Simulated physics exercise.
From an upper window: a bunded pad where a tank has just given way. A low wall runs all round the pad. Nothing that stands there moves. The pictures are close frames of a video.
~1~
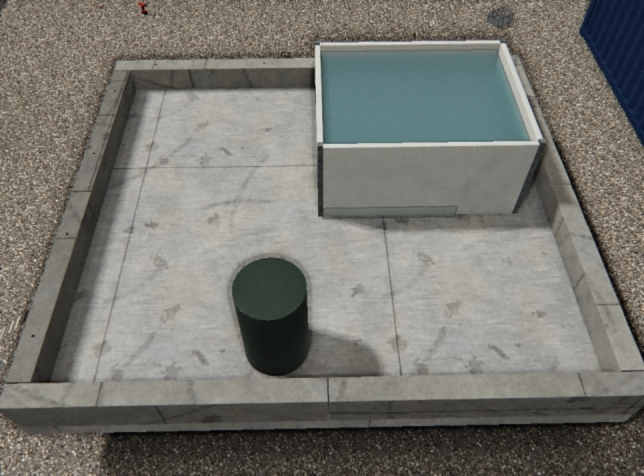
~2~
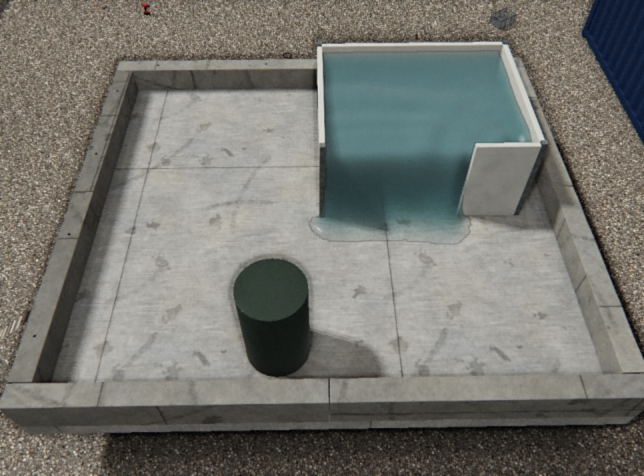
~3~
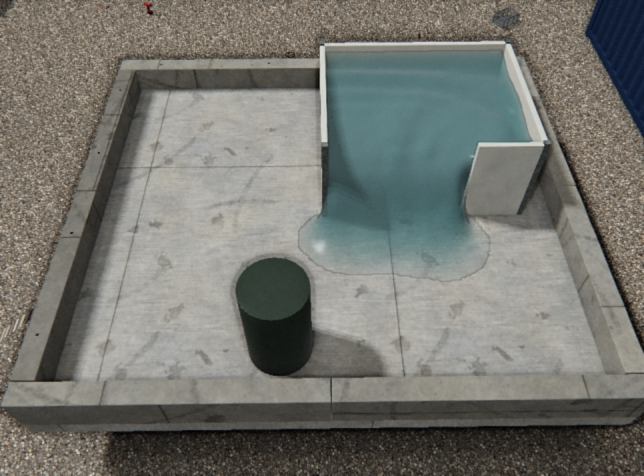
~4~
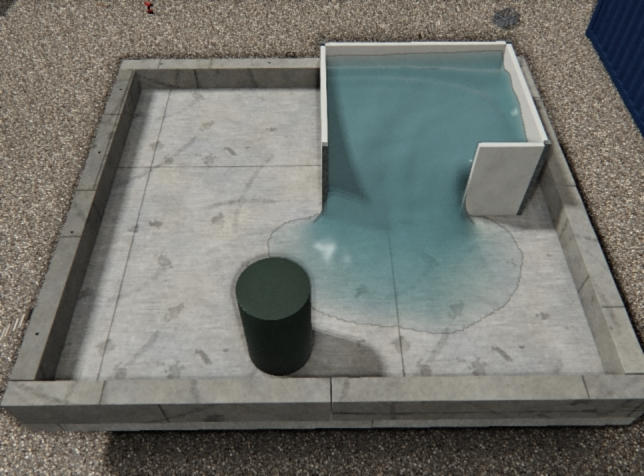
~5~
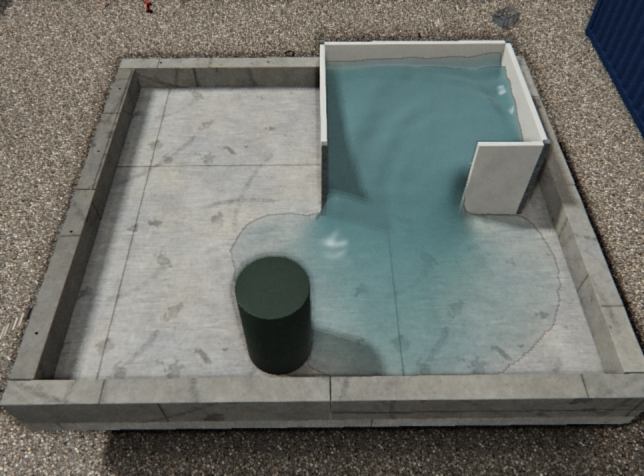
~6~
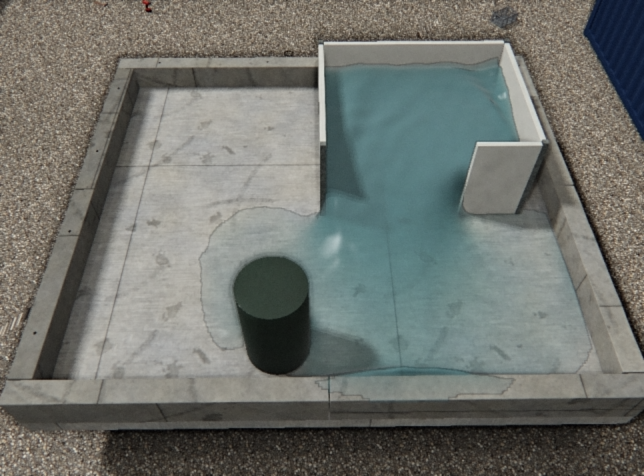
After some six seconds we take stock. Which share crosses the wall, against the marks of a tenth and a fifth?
Over the wall goes from a tenth to a fifth.
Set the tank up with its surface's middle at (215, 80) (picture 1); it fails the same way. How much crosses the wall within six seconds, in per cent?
I make it 18 per cent.
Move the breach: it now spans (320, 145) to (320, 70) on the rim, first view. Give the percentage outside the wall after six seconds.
Some 10 per cent.
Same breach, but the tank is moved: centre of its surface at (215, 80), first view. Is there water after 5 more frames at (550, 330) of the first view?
Answer: Not flooded.
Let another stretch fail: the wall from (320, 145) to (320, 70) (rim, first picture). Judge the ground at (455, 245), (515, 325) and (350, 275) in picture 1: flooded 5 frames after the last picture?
One after the other: Dry, clear, clear.
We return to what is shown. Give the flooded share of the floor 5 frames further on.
I make it 50 per cent.
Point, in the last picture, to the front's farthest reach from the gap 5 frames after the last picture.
Close to (49, 393).
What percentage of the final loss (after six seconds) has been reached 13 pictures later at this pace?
About 80 per cent.
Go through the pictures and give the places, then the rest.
The water tank at (419, 95) is whole and still, in the first picture.
Water pours out at (394, 189) and has run to (316, 225), in the second picture.
Water pours out at (396, 192) and has run to (308, 248), in the third picture.
The front is at (457, 324), out from the gap at (396, 195), in the fourth picture.
Water pours out at (395, 196) and has run to a hidden place, in the fifth picture.
The front is at a hidden place, out from the gap at (394, 196), in the sixth picture.
A moment on, water covers 40 % of the floor; the low wall has let 0 % over.
Next, water covers 45 % of the floor; the low wall has let 1 % over.
Then, water covers 50 % of the floor; the low wall has let 11 % over.
Later, water covers 75 % of the floor; the low wall has let 14 % over.
In the end, water covers 80 % of the floor; the low wall has let 14 % over.
